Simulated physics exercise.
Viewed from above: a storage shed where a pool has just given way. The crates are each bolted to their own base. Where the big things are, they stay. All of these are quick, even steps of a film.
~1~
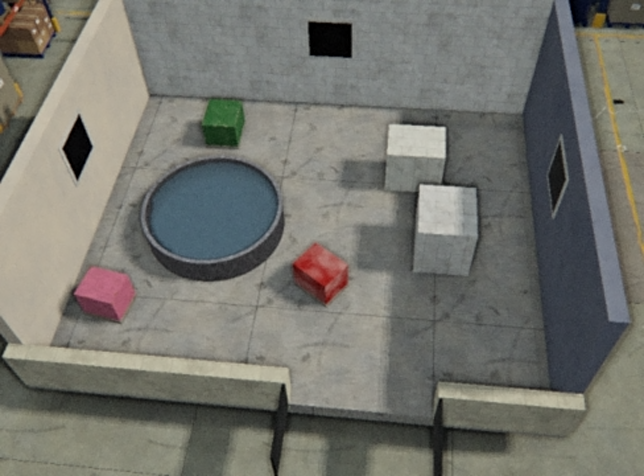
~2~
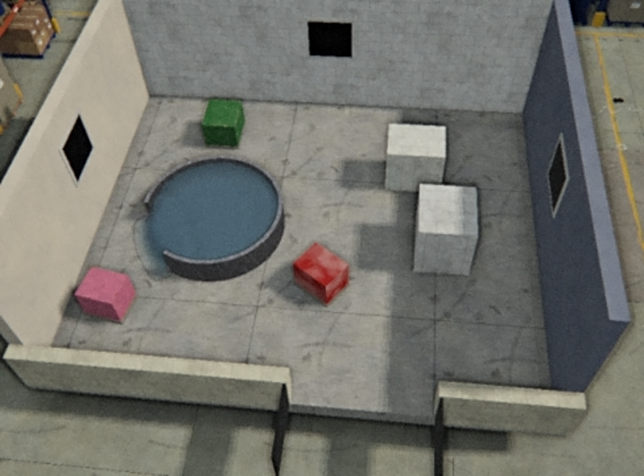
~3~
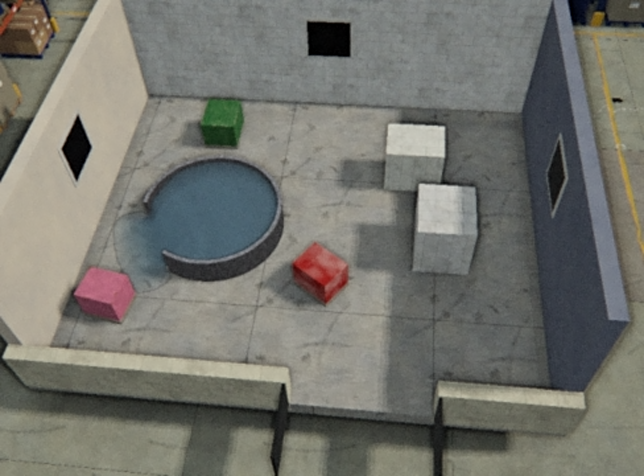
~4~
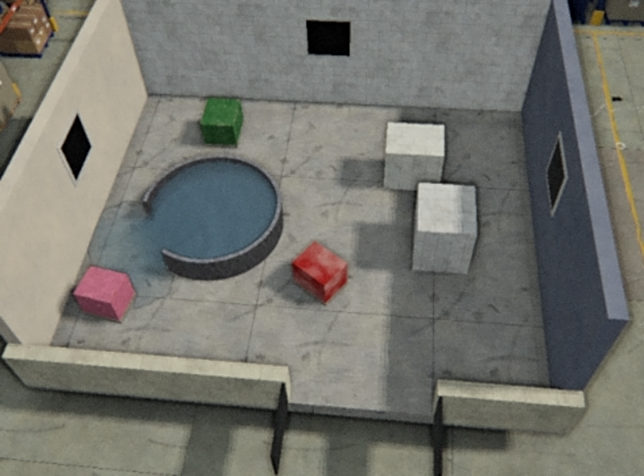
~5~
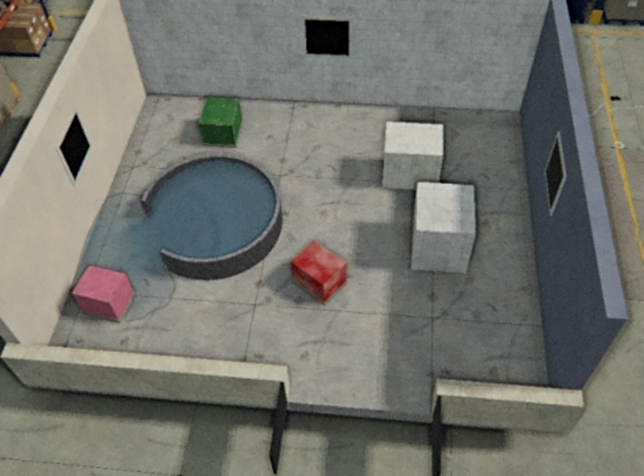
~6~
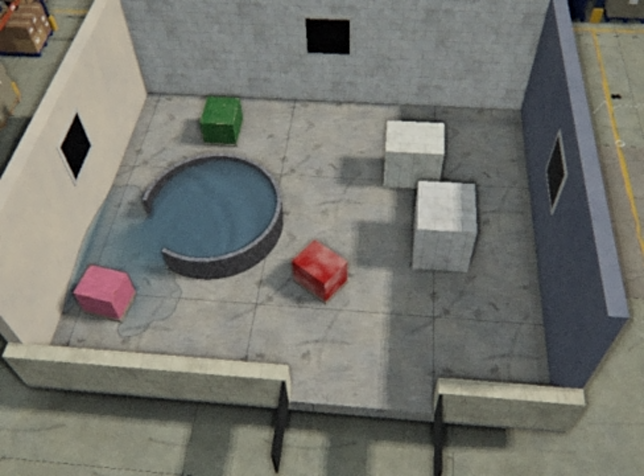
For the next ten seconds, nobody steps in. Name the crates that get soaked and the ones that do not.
Outcome: The red crate is within reach; the pink crate is within reach; the green crate is within reach.
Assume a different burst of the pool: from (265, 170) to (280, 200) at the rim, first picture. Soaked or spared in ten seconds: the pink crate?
Pink: Not flooded.
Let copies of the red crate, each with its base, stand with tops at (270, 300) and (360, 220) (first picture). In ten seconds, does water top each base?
Outcome, in listed order: Is inundated, is missed.
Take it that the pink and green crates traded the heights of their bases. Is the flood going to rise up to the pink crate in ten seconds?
The pink one is reached.
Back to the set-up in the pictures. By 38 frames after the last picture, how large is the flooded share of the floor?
My guess is around 65 in a hundred.
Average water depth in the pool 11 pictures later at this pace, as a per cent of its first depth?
I'd say around 58 per cent.
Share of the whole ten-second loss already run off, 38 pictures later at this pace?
It comes to around 30 per cent.
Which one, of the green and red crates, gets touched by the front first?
The crate marked green it is.
A moment on, water covers 10 % of the floor; the red crate not reached, the pink crate water round its plinth, the green crate not reached.
Next, water covers 20 % of the floor; the red crate not reached, the pink crate water round its plinth, the green crate not reached.
Then, water covers 35 % of the floor; the red crate not reached, the pink crate water round its plinth, the green crate water round its plinth.
Later, water covers 65 % of the floor; the red crate water round its plinth, the pink crate water round its plinth, the green crate water round its plinth.
In the end, water covers 95 % of the floor; the red crate was topped, the pink crate was topped, the green crate was topped.
